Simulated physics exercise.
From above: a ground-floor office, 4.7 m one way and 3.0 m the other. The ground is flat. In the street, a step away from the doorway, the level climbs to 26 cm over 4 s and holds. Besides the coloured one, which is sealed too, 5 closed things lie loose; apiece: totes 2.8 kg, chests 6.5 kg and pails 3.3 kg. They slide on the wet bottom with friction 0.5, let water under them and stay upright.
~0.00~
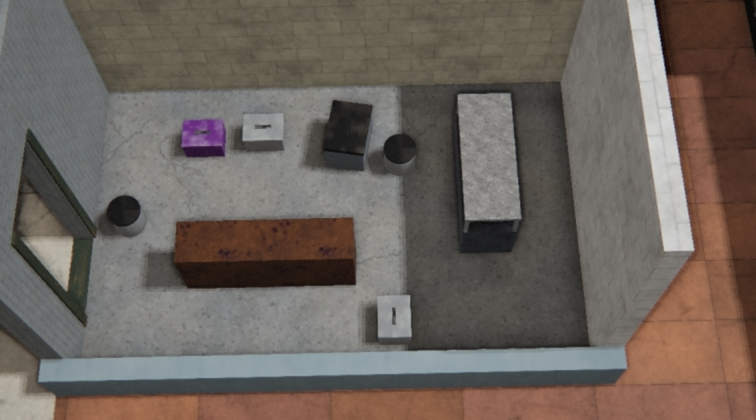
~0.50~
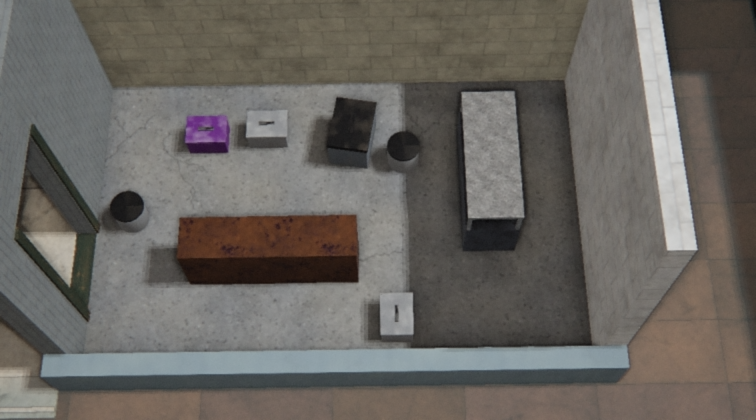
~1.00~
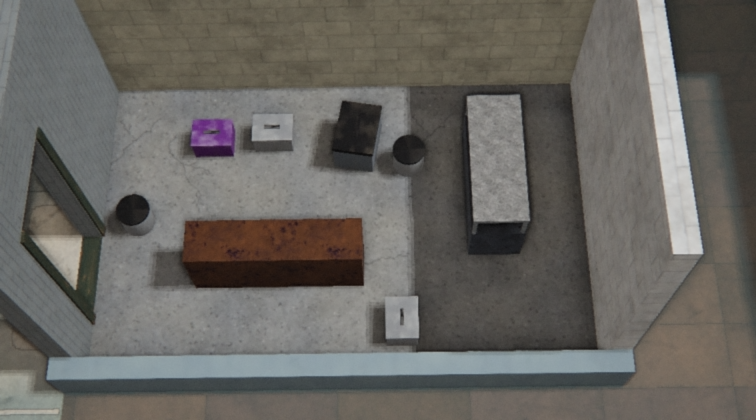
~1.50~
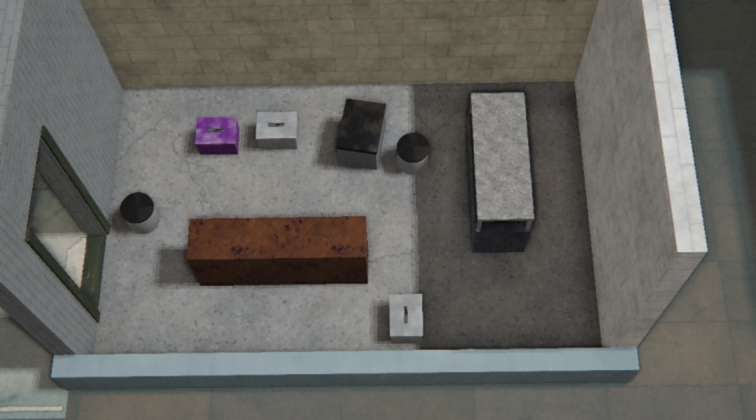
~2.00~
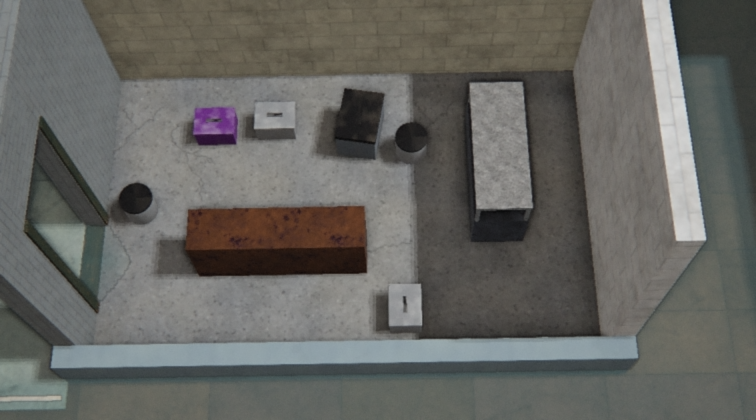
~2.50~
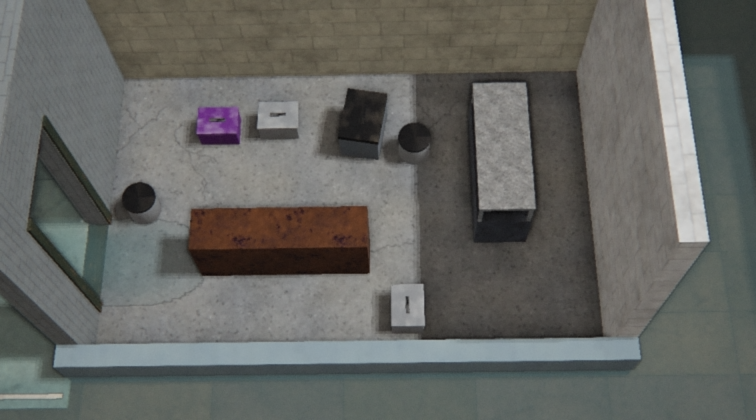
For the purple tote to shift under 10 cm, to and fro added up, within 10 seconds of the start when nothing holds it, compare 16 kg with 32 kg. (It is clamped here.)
I expect that the smaller load will do.
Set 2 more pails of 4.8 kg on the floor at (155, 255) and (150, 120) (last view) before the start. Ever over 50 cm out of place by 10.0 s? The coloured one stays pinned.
In turn: More, less.
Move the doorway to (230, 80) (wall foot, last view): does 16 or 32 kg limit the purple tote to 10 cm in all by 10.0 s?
In that case neither load is enough.
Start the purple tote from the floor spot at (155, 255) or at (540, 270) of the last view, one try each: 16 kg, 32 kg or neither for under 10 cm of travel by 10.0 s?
In turn: Only the larger holds; it takes the larger.
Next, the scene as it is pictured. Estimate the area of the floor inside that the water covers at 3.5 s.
About 3.0 m2.
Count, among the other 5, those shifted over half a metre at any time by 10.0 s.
4 of them.
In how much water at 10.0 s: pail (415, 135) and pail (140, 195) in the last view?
About 9 and 4 cm.
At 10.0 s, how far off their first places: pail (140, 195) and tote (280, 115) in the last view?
In turn: 50 cm, 50 cm.
After 3.5 s the purple tote would be 0 cm from its start with 16 kg and 0 cm from its start with 32 kg; 0 cm of water round it then.
After 4.5 s the purple tote would be 0 cm from its start with 16 kg and 0 cm from its start with 32 kg; 3 cm of water round it then.
After 7.0 s the purple tote would be 0 cm from its start with 16 kg and 0 cm from its start with 32 kg; 5 cm of water round it then.
After 10.0 s the purple tote would be 0 cm from its start with 16 kg and 0 cm from its start with 32 kg; 8 cm of water round it then.
